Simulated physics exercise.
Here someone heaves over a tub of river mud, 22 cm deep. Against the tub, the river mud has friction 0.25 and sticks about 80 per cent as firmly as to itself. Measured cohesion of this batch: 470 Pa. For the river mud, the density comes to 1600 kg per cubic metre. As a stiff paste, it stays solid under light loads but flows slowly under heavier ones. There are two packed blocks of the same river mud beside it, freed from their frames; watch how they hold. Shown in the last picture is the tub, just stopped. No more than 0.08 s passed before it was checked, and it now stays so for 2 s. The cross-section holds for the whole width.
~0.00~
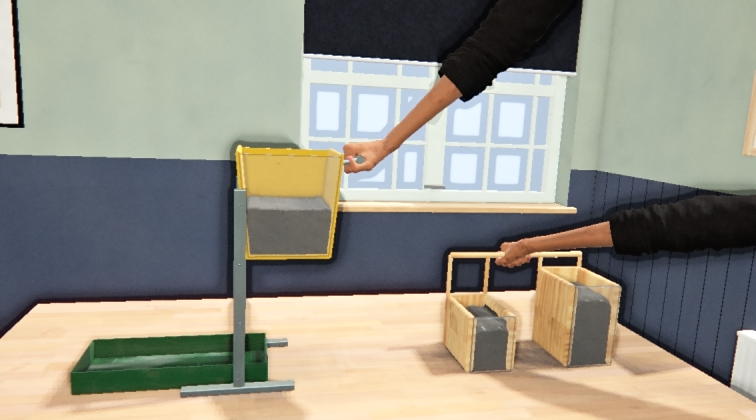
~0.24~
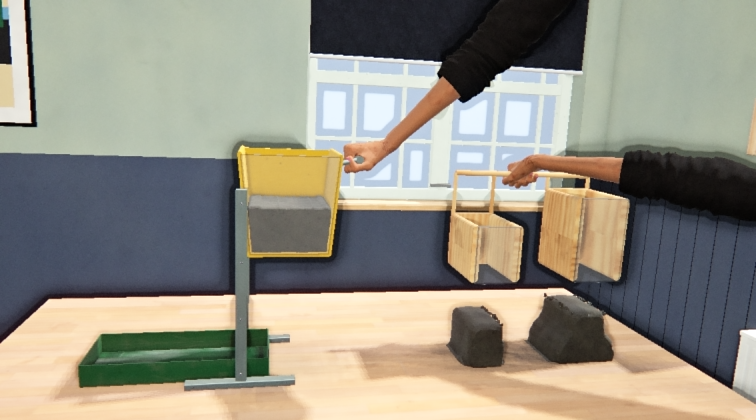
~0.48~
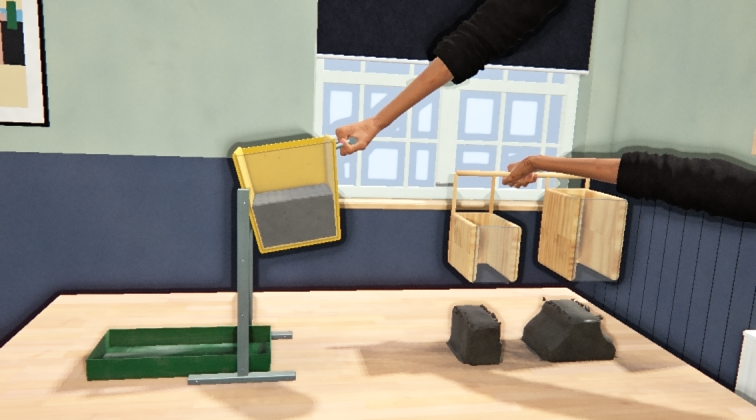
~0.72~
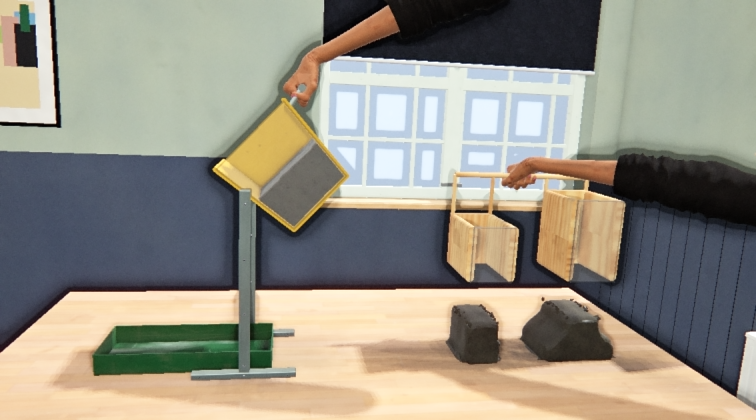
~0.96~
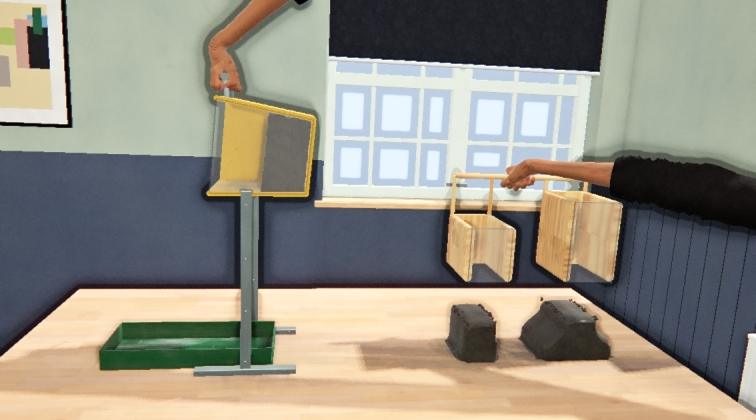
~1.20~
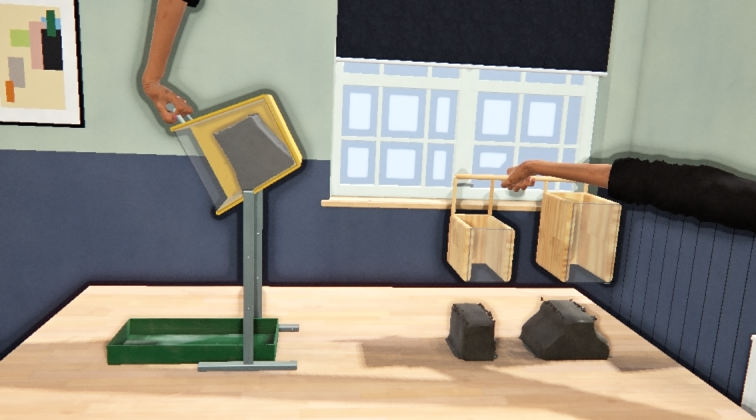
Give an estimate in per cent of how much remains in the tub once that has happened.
0 %.
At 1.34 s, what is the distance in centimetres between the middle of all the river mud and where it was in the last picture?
Something like 11 cm, I'd say.
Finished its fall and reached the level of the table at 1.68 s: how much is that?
I'd say about 100 per cent of it.
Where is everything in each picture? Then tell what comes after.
In the first frame, handle-side rim at (340, 156), tilt 0 degrees; highest point of the river mud at (246, 209); test blocks 11 cm, 18 cm high (left to right).
In the second frame, handle-side rim at (339, 156), tilt 0 degrees; highest point of the river mud at (248, 208); test blocks 11 cm, 13 cm high (left to right).
In the third frame, handle-side rim at (331, 141), tilt 10 degrees; highest point of the river mud at (329, 194); test blocks 11 cm, 12 cm high (left to right).
In the fourth frame, handle-side rim at (282, 101), tilt 47 degrees; highest point of the river mud at (316, 145); test blocks 11 cm, 12 cm high (left to right).
In the fifth frame, handle-side rim at (215, 100), tilt 85 degrees; highest point of the river mud at (270, 114); test blocks 11 cm, 12 cm high (left to right).
In the sixth frame, handle-side rim at (173, 131), tilt 117 degrees; highest point of the river mud at (248, 117); test blocks 11 cm, 12 cm high (left to right).
By 1.34 s, the tub is at 117 degrees and holds 76 %.
By 1.51 s, the tub is at 117 degrees and holds 0 %.
By 1.68 s, the tub is at 117 degrees and holds 0 %.
By 1.85 s, the tub is at 117 degrees and holds 0 %.
By 3.20 s, at the end, the tub is at 117 degrees and holds 0 %.
